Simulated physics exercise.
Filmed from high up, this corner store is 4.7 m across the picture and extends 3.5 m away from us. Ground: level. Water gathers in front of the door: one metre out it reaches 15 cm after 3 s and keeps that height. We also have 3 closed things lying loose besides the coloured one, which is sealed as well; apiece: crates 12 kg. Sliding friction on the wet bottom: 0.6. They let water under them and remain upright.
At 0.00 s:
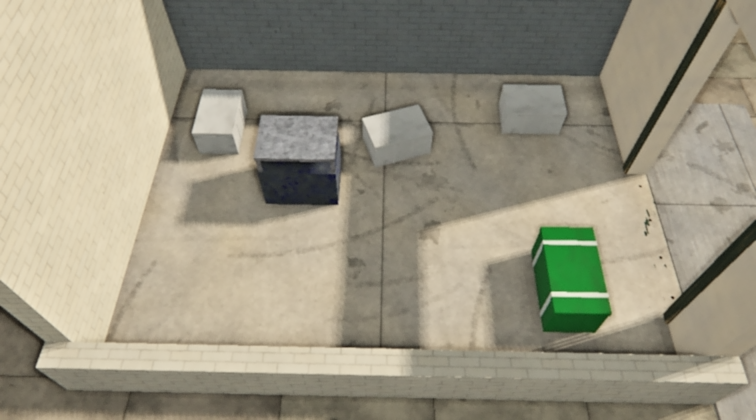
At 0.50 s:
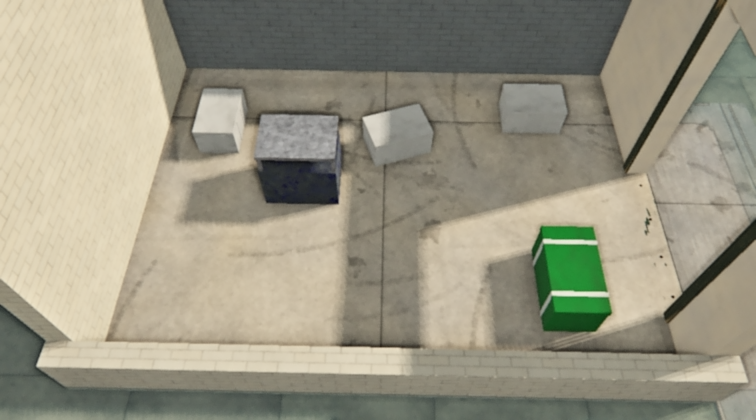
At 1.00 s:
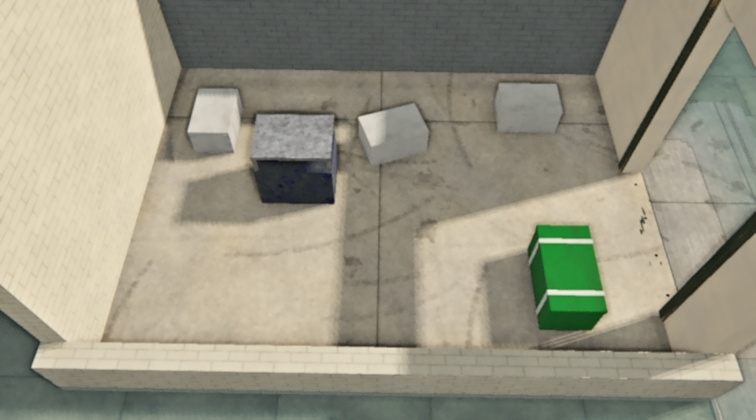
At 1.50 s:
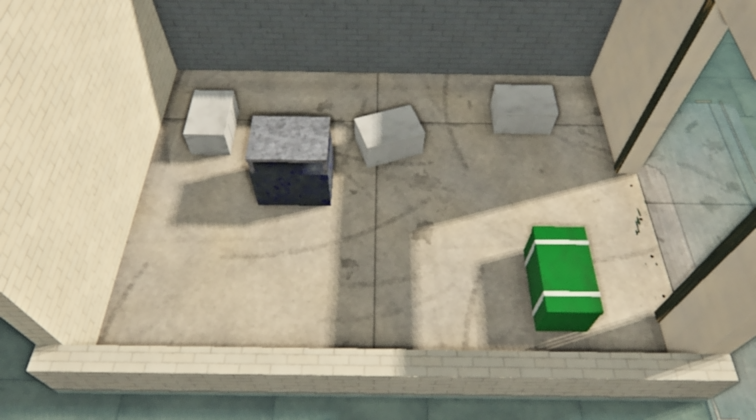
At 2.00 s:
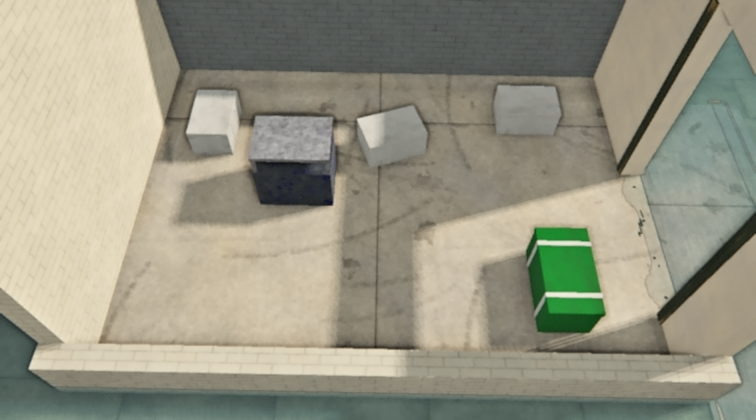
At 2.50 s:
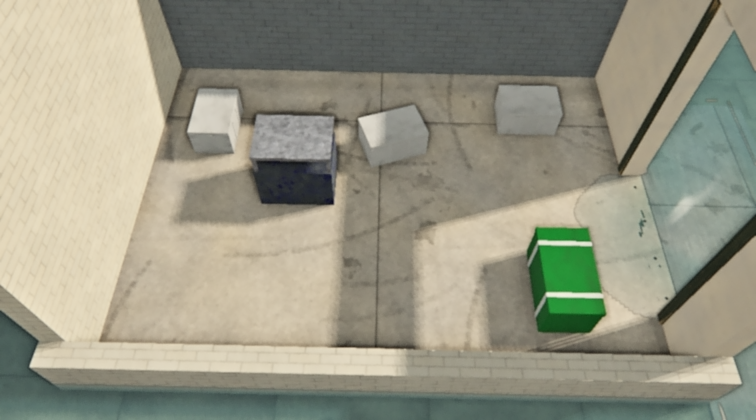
A walled corner room with a green trunk and pale boxes sitting still as water rises outside and seeps in at right.
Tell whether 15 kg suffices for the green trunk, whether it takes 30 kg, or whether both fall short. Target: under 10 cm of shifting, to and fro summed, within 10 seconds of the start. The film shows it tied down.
I predict neither option keeps it in place.
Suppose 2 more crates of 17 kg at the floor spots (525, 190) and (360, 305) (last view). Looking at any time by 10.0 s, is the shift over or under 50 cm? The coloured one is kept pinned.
In that order: Beyond it, within it.
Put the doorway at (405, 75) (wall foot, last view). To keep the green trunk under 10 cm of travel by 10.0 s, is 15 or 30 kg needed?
Lab note: Both masses insufficient.
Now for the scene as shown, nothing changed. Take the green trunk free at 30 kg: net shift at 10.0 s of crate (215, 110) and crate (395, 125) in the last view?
Respectively 60 and 200 centimetres.
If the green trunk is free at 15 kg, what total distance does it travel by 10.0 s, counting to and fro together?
Total path: Approx. 350 cm.
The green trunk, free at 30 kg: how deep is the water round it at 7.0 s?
Something like 5 centimetres.
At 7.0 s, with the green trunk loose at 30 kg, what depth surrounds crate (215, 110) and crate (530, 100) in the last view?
I'd estimate 2 cm for the first and 3 cm for the second.
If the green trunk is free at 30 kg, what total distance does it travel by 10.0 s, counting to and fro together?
Total path: Around 30 cm.
After 3.5 s the green trunk would be 6 cm from its start with 15 kg and 0 cm from its start with 30 kg; 4 cm of water round it then.
After 4.5 s the green trunk would be 71 cm from its start with 15 kg and 14 cm from its start with 30 kg; 5 cm of water round it then.
After 7.0 s the green trunk would be 214 cm from its start with 15 kg and 31 cm from its start with 30 kg; 5 cm of water round it then.
After 10.0 s the green trunk would be 305 cm from its start with 15 kg and 32 cm from its start with 30 kg; 6 cm of water round it then.
